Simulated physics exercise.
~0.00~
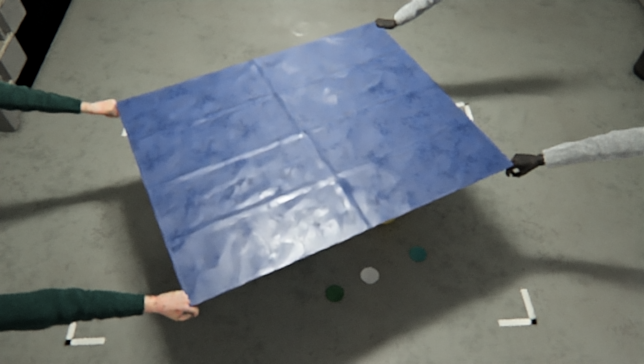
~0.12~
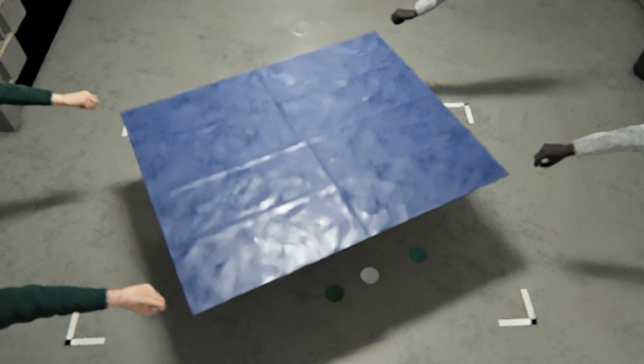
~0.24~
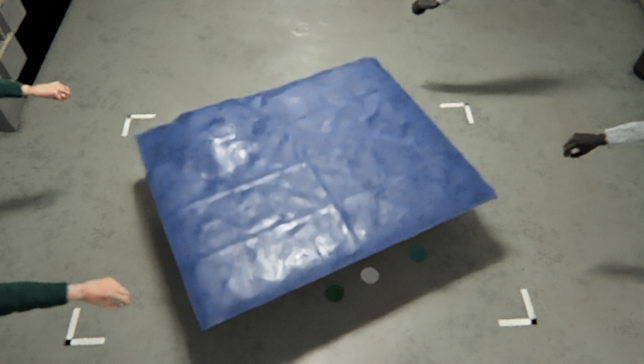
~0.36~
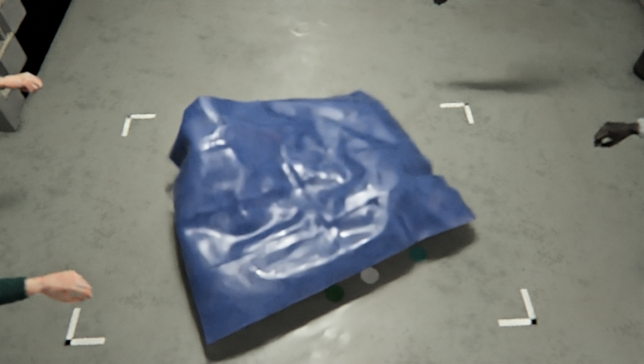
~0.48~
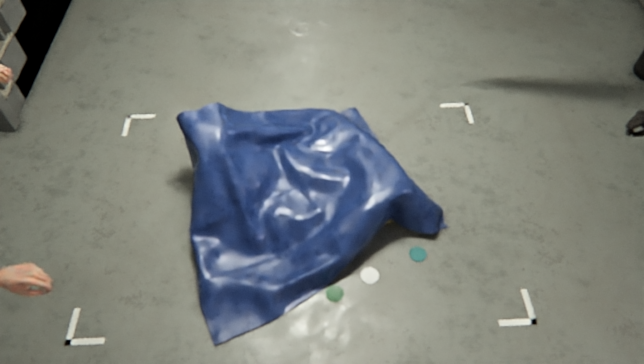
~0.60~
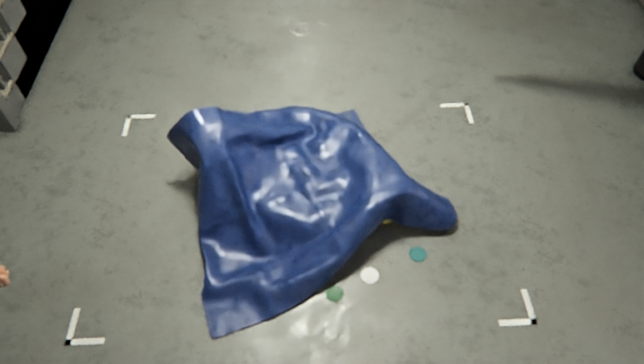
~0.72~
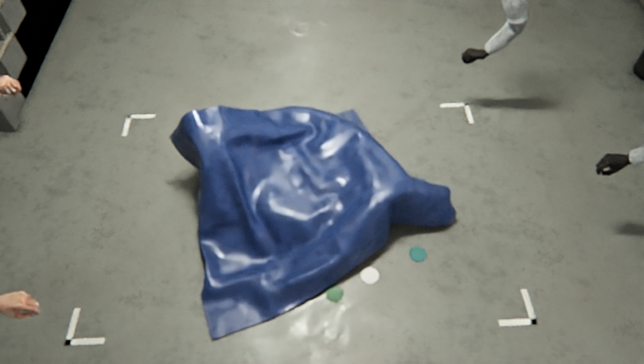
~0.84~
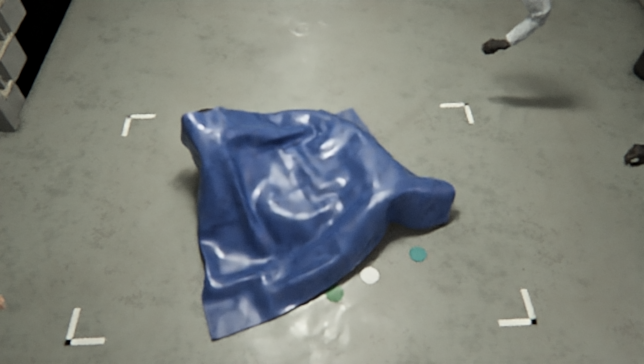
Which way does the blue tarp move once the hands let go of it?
The tarp moves down, dropping toward the floor and crumpling into a heap.
On a grey hallway floor seen from above, four hands hold a blue tarp flat by its corners, with green sleeves at left and dark gloves at right. White corner marks surround the area, and a green saucer, a white lid and a teal saucer lie near the tarp's lower edge. The hands let go and draw back, and the tarp sinks, its surface wrinkling and its edges folding in. It settles into a rumpled, raised heap, and some hands briefly show again at the sides. The two saucers and the lid end uncovered just below it.
